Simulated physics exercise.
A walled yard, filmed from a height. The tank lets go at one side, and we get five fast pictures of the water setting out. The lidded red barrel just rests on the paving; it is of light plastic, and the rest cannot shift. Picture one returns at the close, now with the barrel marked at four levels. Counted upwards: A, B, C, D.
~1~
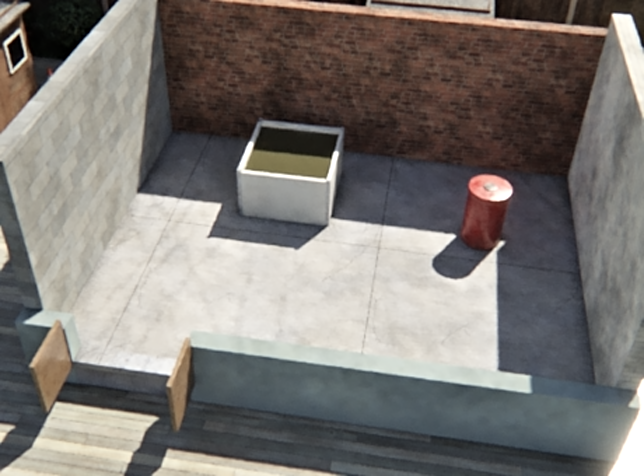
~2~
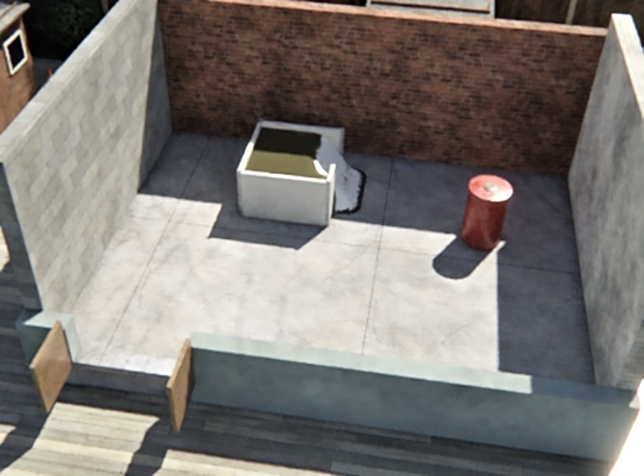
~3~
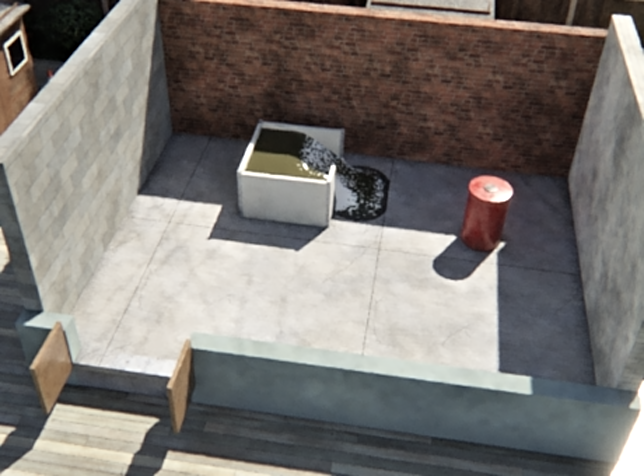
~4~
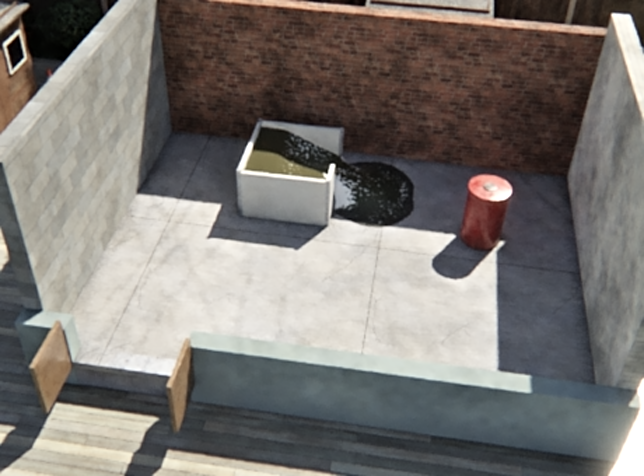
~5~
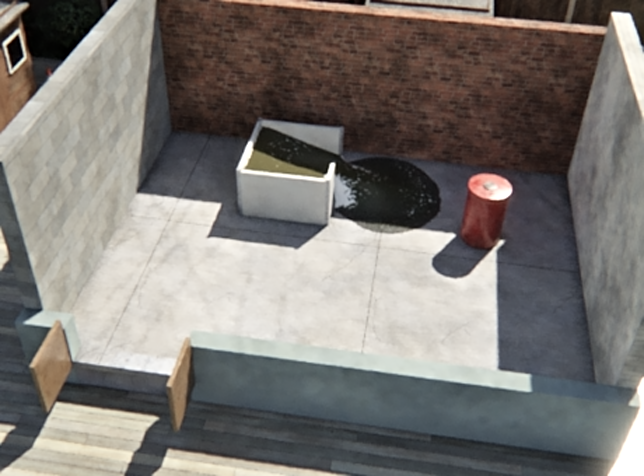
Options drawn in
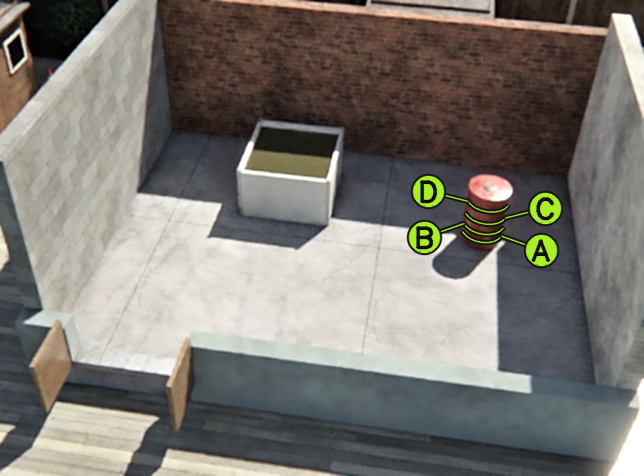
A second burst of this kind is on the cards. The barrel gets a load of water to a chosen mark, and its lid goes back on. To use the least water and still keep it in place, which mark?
That is line B.
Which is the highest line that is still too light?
A it is.
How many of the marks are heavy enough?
Three of them.
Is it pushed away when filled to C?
No, that is safe.
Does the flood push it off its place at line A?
Yes.
On the marked copy, A at (481, 242); B at (483, 234); C at (485, 224); D at (488, 211); from the bottom up A, B, C, D.
For line A, it is pushed about its own width away.
For line B, it does not move.
For line C, it does not move.
For line D, it does not move.
